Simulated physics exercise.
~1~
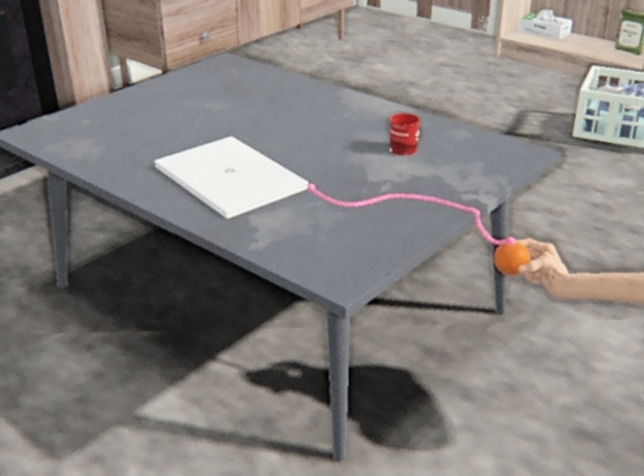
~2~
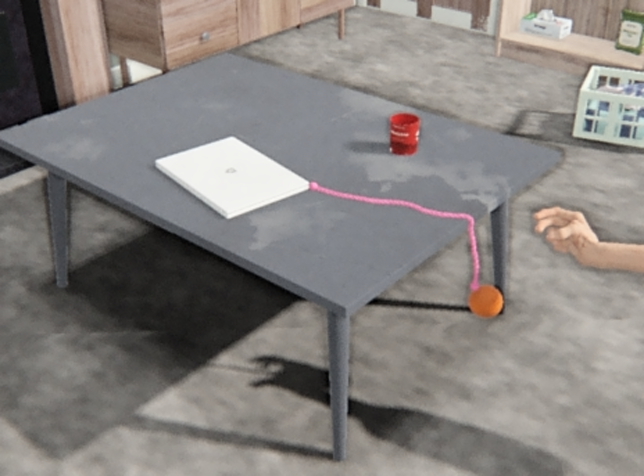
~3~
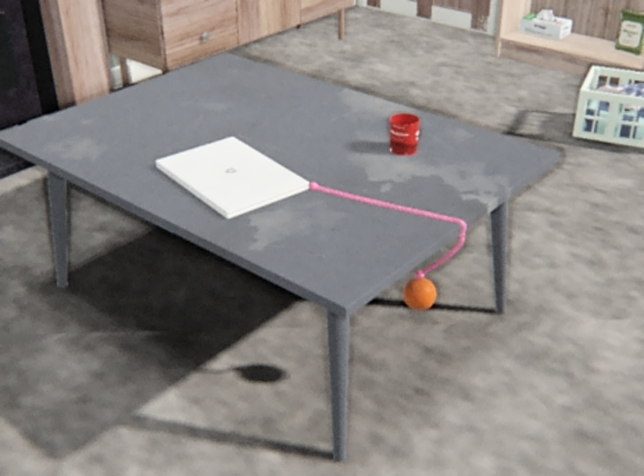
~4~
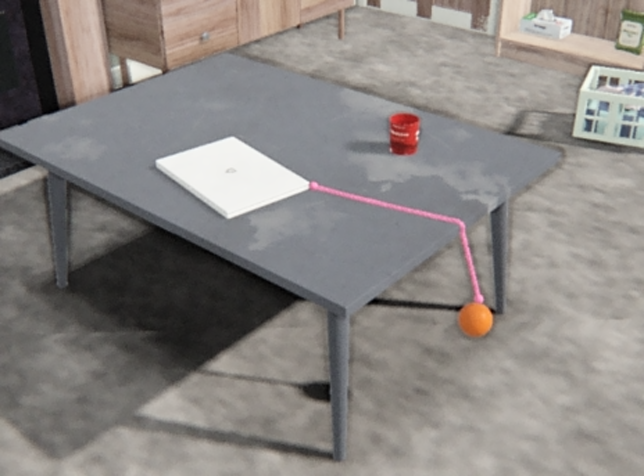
Orange tied to a white laptop by a pink cord dropping from a hand and swinging below the table edge, still hanging.
